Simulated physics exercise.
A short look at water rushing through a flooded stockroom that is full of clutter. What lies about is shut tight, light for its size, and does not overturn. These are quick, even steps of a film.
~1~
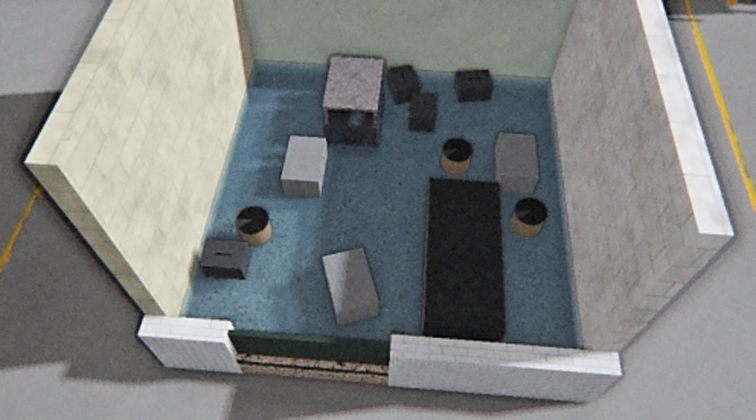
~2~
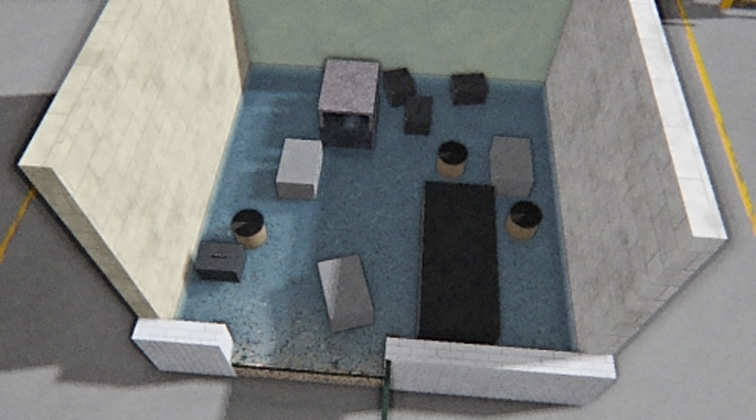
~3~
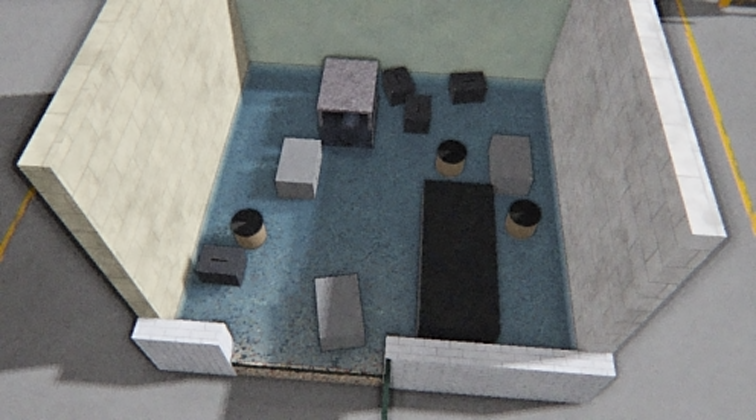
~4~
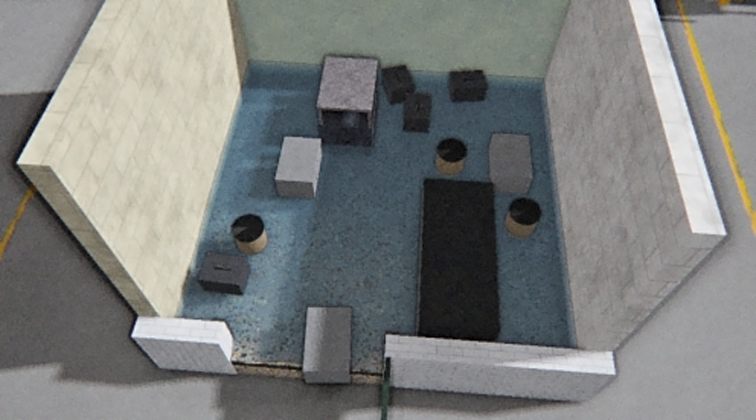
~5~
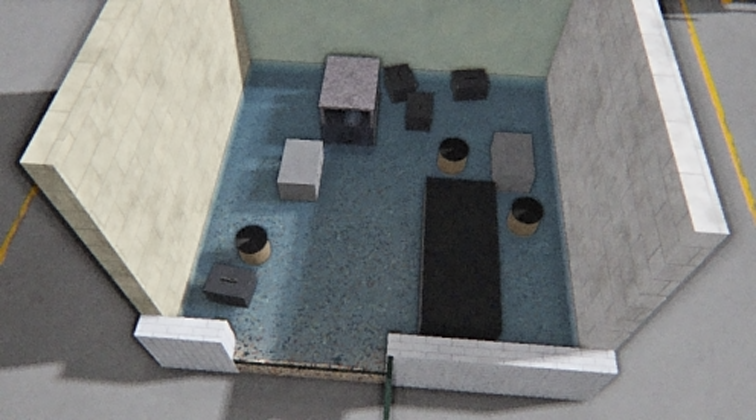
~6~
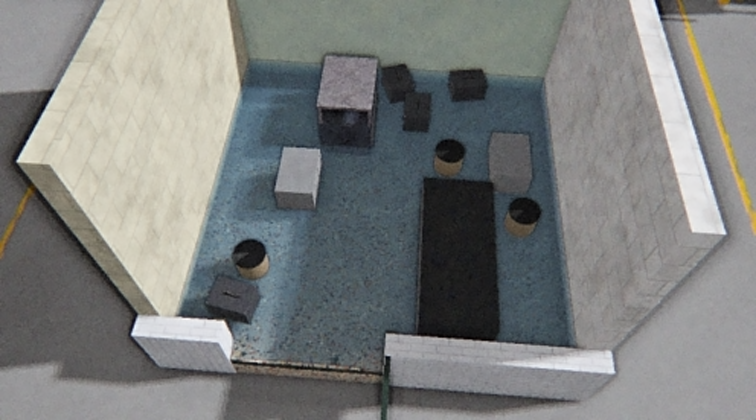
In a flooded stockroom, a green gate at the front swung open and a gray box slid out through the gap, then a dark tote and a pail at the left drifted slightly toward the front.
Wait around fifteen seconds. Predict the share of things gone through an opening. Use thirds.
That comes to at least two thirds.
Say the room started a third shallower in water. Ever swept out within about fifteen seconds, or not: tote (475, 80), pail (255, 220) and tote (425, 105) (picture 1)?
In that order: Left behind, through, yes.
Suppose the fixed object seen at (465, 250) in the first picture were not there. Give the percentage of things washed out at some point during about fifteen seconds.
About 60 per cent.
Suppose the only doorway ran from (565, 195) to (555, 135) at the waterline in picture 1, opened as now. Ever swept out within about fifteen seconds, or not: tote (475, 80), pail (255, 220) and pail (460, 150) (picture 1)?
In that order: Gone, still in, out.
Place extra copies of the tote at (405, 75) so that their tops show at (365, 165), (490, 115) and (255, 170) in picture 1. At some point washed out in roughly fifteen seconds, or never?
As listed: Carried outside, kept in, out.
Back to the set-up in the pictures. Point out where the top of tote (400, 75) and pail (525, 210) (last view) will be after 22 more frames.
Roughly at (344, 73) and (386, 230).
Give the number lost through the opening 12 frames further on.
I count 4.
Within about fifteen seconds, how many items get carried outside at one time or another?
8 of them.
A moment on, 2 of 10 are out; 8 afloat.
Next, 4 of 10 are out; 6 afloat.
Later, 7 of 10 are out; 3 afloat.
In the end, 8 of 10 are out; 2 afloat.
